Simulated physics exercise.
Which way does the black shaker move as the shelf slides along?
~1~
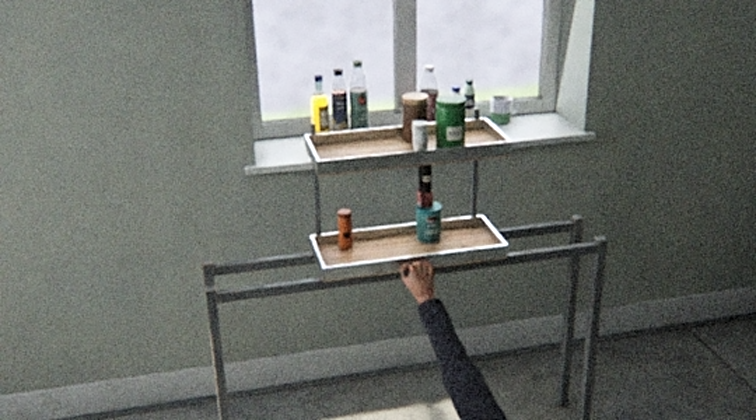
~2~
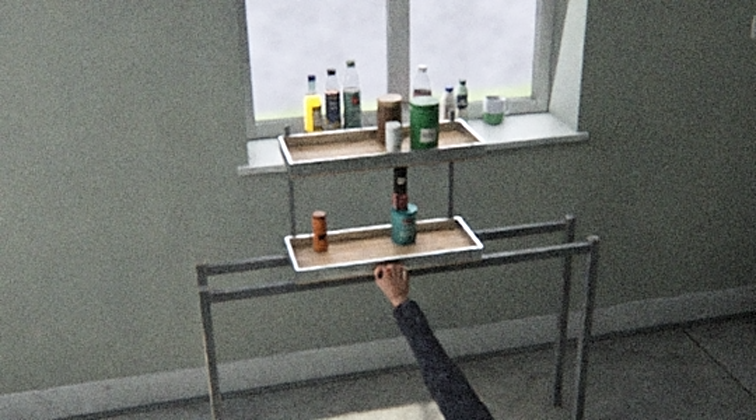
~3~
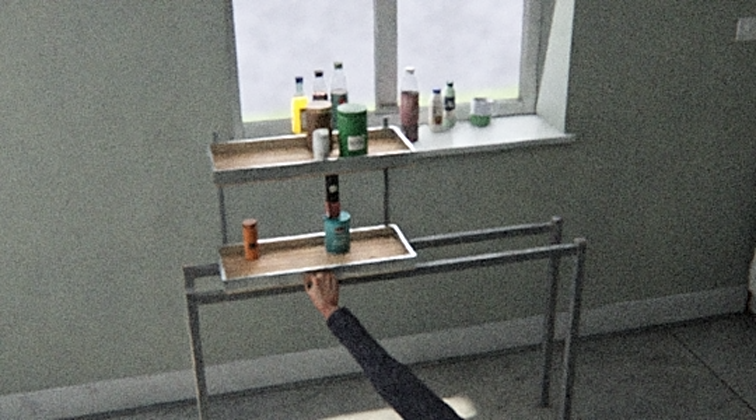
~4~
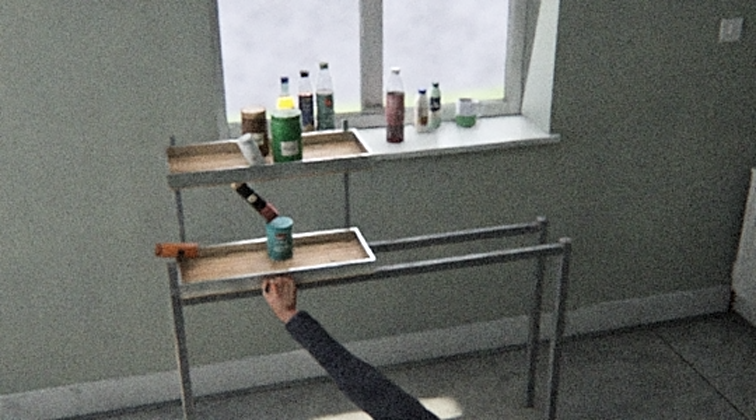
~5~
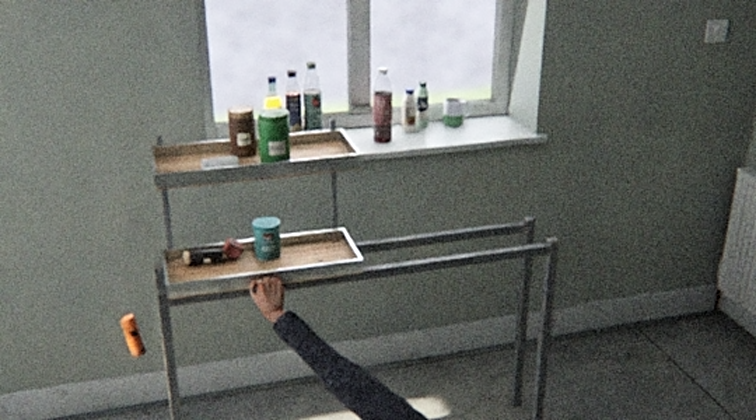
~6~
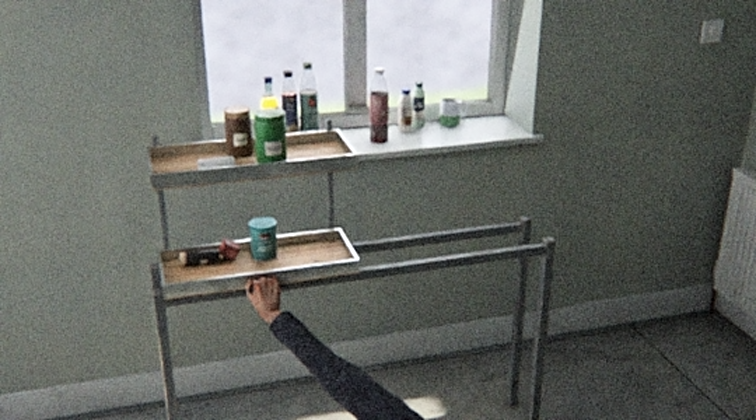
The black shaker moves to the left, and it ends up lying on its side on the lower tray.
